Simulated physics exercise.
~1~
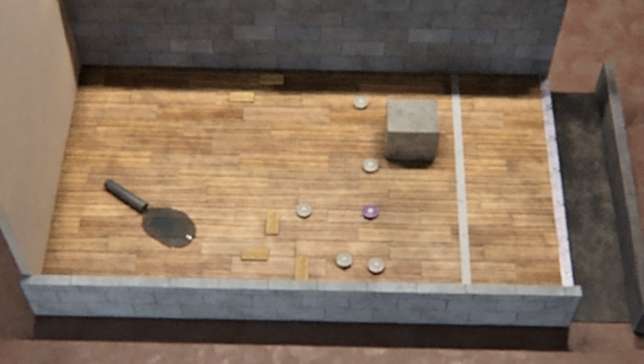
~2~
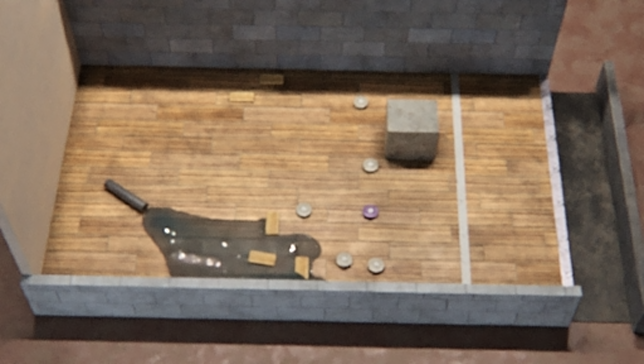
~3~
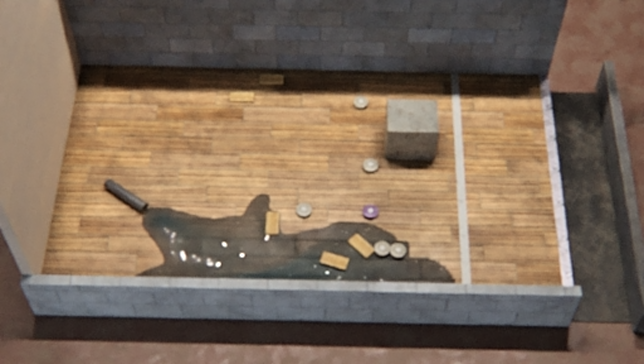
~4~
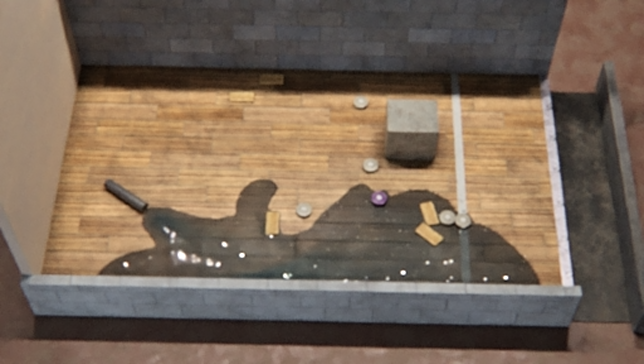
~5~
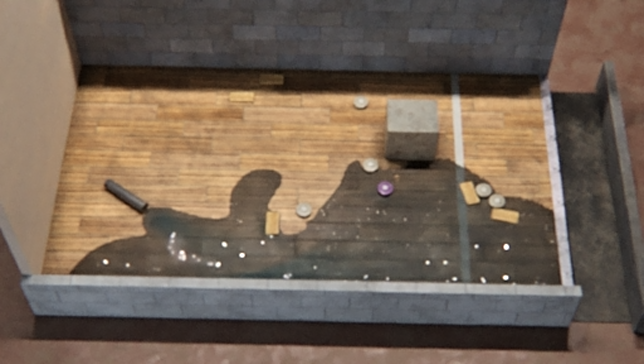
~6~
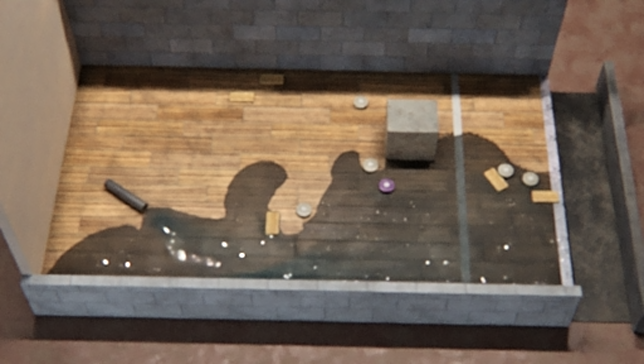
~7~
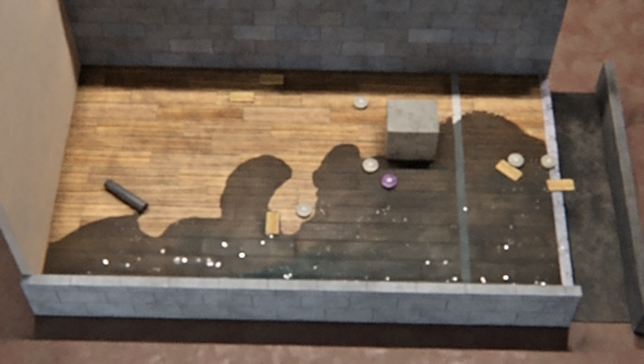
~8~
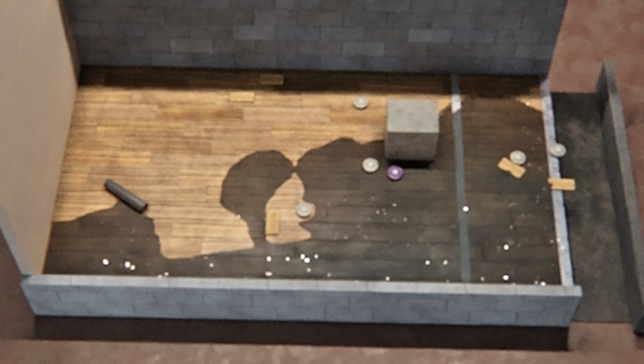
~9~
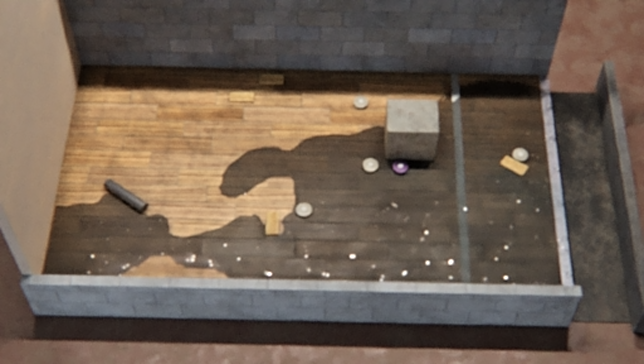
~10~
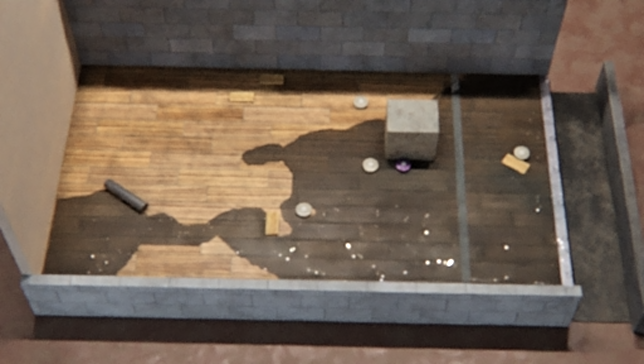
On a walled wooden floor with a grey block and a pale painted stripe, small round lids and flat boards lie scattered as dark water spreads from a pipe at the left. The water runs along the front wall and carries two boards and two pale lids to the right. They cross the stripe, and the purple lid drifts slowly up toward the block. One board and one pale lid slip out past the right edge and vanish. The water then draws away from the pipe, leaving the purple lid by the block, still short of the stripe.
